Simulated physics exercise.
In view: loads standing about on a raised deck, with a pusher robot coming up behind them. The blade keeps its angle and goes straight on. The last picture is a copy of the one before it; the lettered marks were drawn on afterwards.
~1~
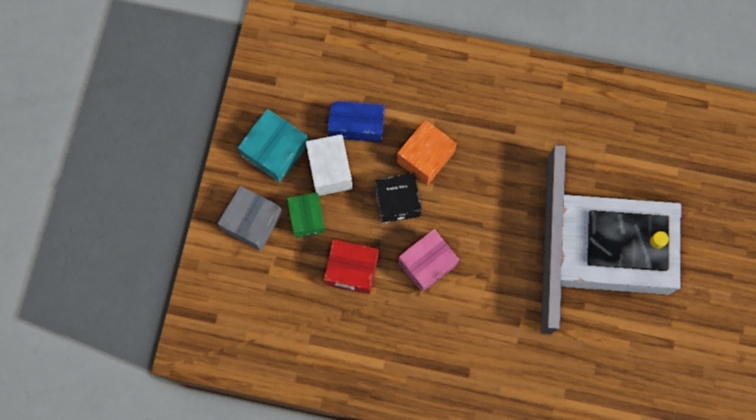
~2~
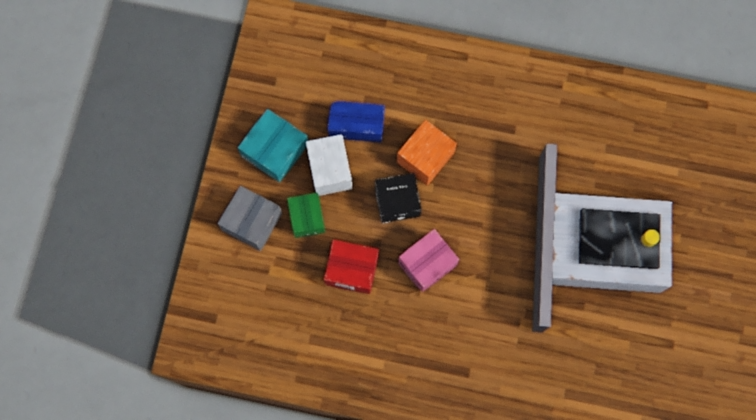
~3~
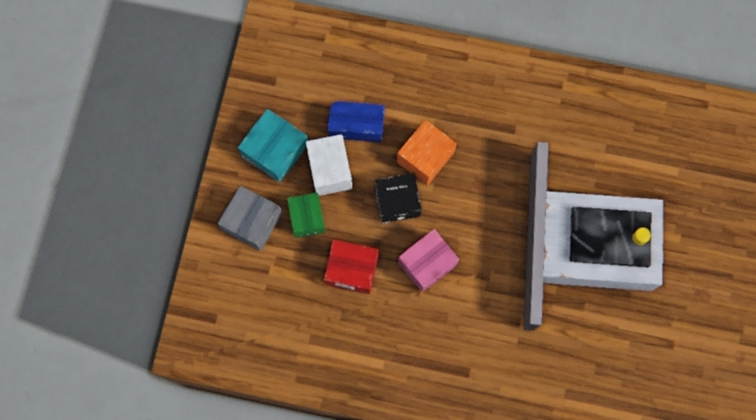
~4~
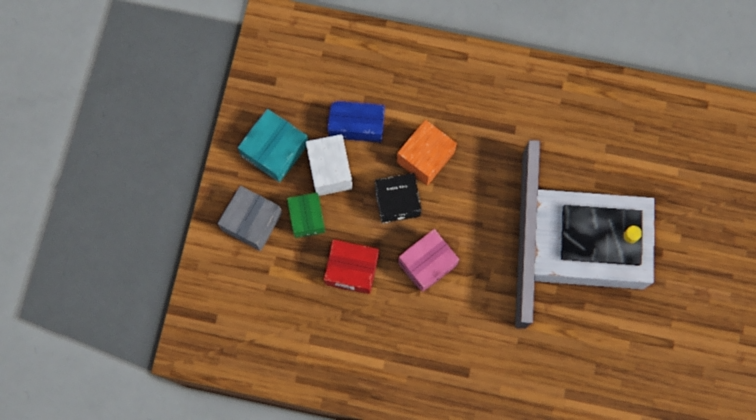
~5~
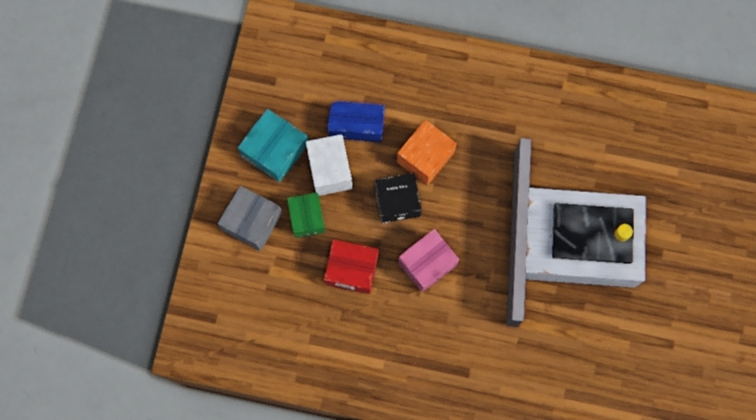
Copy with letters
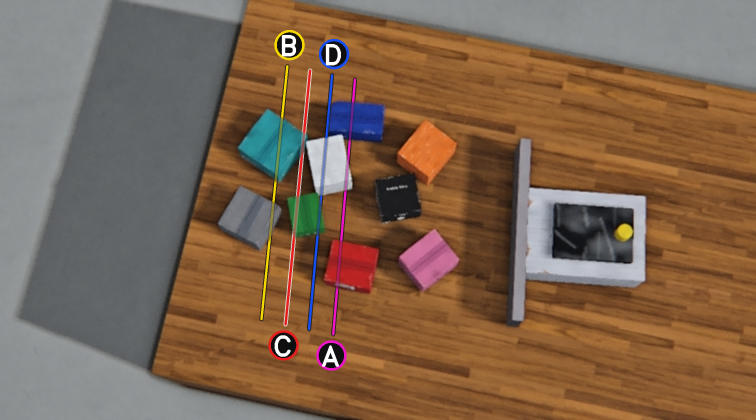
The clip opens on colourful boxes clustered on a wooden deck, with a pale robot bearing a wide flat pusher plate to their right. The robot creeps a short way left toward the boxes, narrowing the gap slightly, while every box stays still and untouched.
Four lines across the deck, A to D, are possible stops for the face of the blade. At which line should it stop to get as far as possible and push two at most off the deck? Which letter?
As far as mark B.
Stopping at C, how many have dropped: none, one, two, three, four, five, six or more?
In all, one.
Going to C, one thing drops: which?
The turquoise box goes over.
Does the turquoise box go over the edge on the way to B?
Yes.
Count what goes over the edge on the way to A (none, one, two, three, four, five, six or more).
In all, none.
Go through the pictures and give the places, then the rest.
The first picture shows red box (352, 267); orange crate (426, 153); blue parcel (356, 122).
The second picture shows robot (614, 238); pink box (428, 262).
The third picture shows robot (605, 236); grey parcel (251, 219).
The fourth picture shows robot (596, 234); turquoise box (274, 146).
The fifth picture shows robot (587, 232); red box (352, 267); orange crate (426, 153); blue parcel (356, 122).
On the marked copy, A at (344, 203); B at (275, 189); C at (298, 194); D at (321, 198).
Taking B. A third of the way, robot (497, 214); red box (340, 268); orange crate (406, 155).
Two thirds of the way, robot (409, 196); turquoise box (245, 138); grey parcel (239, 217).
When it is over, robot (340, 182); turquoise box over the edge; grey parcel (191, 221); one fallen.
As for the rest, A is within the limit but short; C is within the limit but short; D is within the limit but short.
